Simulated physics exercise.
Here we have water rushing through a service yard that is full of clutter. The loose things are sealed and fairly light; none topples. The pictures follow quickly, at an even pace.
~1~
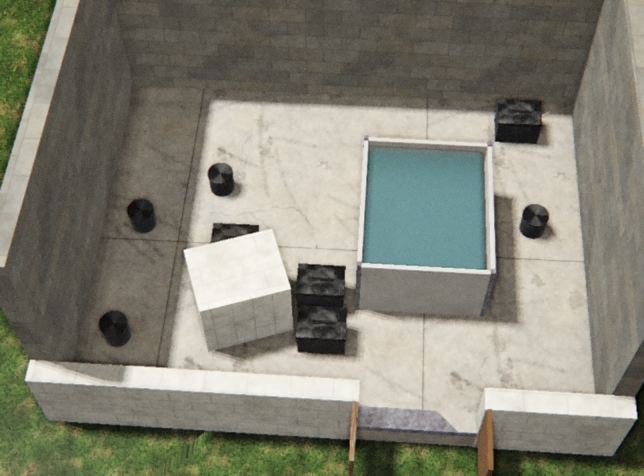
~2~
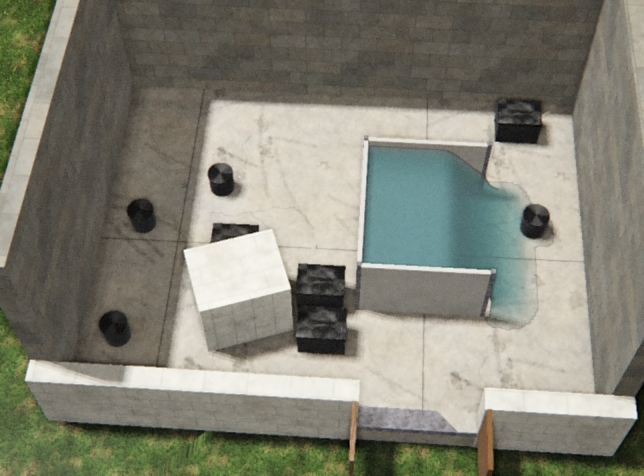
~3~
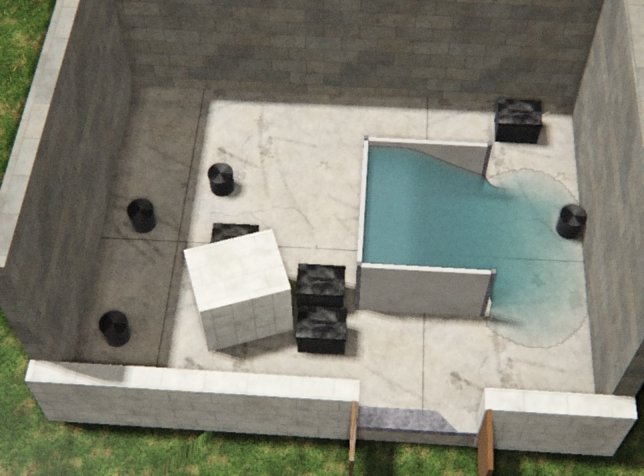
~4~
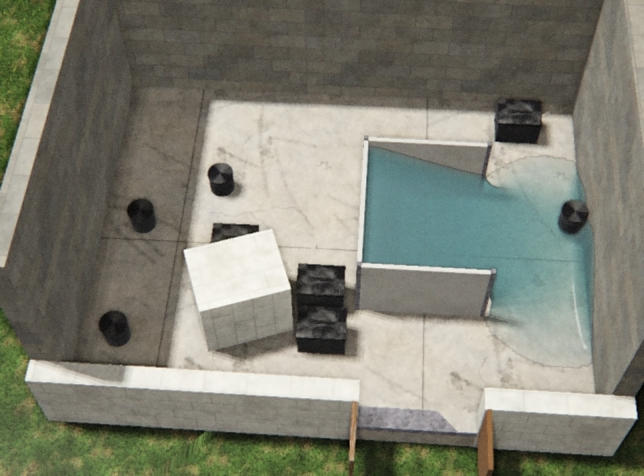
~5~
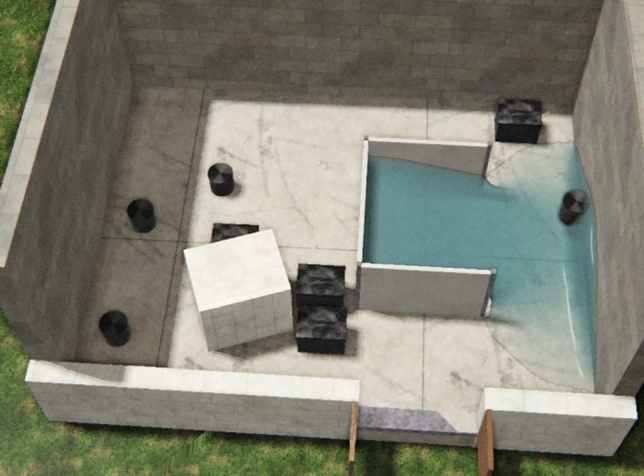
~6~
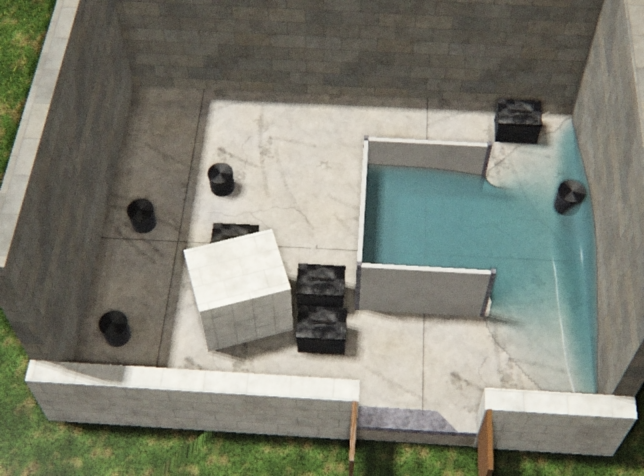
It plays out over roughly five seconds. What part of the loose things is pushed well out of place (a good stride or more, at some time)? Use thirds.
It is two thirds or above.
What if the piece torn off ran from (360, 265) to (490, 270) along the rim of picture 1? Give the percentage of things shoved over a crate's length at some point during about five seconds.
Close to 60 %.
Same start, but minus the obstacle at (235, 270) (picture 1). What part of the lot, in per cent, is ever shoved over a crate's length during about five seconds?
About 60 per cent.
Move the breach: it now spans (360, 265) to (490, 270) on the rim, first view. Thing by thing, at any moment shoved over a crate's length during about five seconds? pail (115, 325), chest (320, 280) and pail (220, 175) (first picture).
One after the other: Yes, under that, under that.
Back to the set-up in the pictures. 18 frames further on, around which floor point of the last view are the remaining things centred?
Around (203, 254).
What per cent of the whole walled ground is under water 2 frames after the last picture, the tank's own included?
I make it 25 per cent.
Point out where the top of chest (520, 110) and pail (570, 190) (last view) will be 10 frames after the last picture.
Close to (379, 116) and (420, 115).
A moment on, 1 of 8 are well off their spots; 1 afloat.
Next, 2 of 8 are well off their spots; 1 afloat.
Later, 5 of 8 are well off their spots; 3 afloat.
In the end, 7 of 8 are well off their spots, and 7 have been at some point; 7 afloat.
